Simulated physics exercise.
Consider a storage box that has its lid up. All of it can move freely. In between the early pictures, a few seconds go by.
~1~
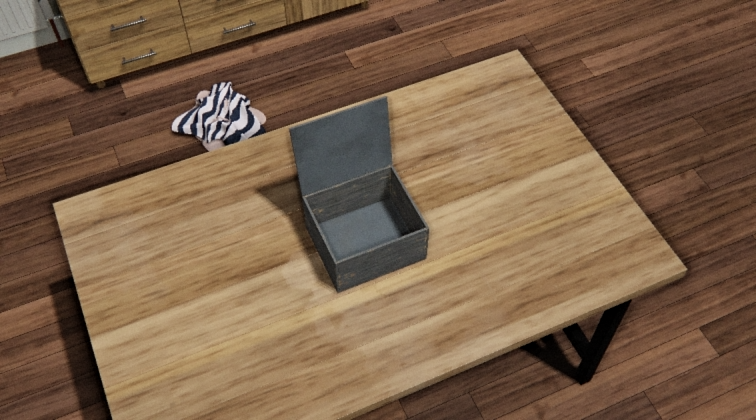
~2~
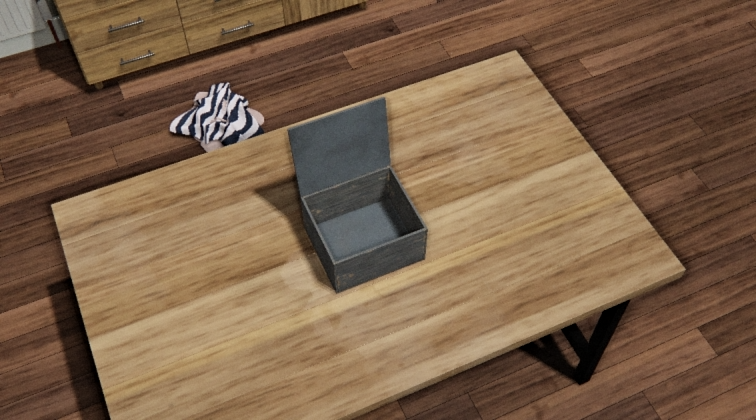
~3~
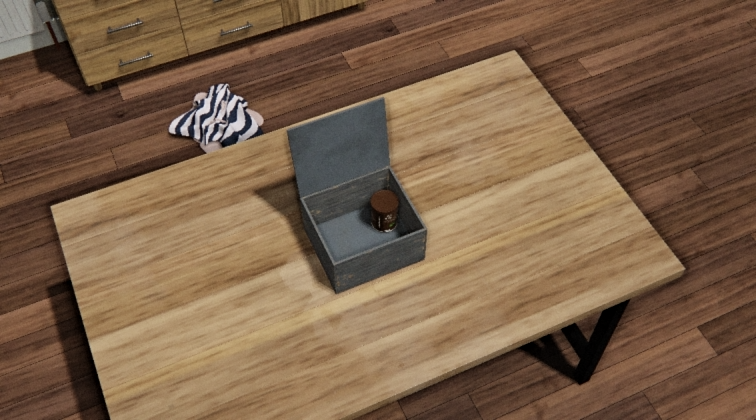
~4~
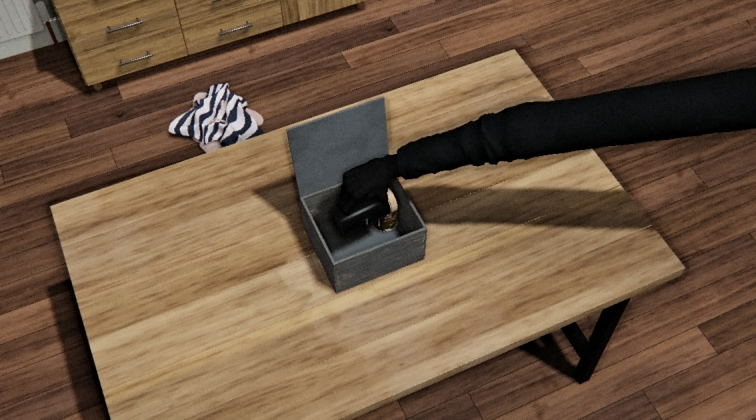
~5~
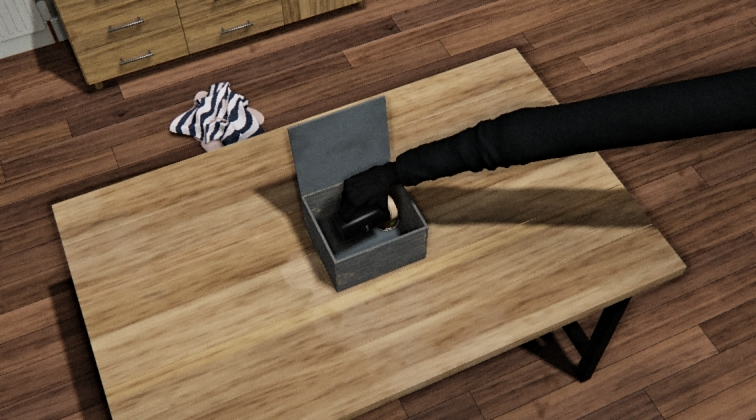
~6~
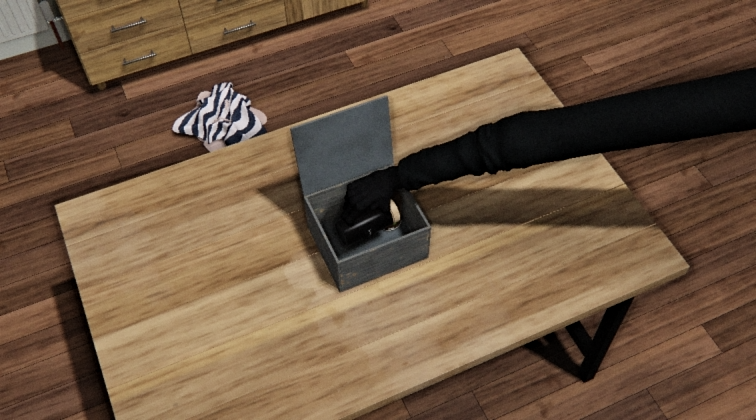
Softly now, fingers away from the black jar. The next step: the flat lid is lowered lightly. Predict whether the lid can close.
My guess is the lid ends up seated.
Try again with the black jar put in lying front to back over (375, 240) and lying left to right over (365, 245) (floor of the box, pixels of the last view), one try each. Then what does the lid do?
In the first case it comes fully down; in the second case it comes fully down.
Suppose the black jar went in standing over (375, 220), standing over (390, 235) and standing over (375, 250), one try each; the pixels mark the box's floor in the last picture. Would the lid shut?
So: First go, the lid can't get down; second go, it gets all the way down; third go, it can't get down.
Then, 1.10 s past the last view, lid starting down; black jar displaced about its own width near (374, 254).
Then, 1.90 s past the last view, lid 37° above the rim; black jar displaced about its own width near (374, 254).
Finally, lid shut; moved from the start, black jar; brown tin still in place. Final places as the last picture's camera would see them, black jar near (374, 254).
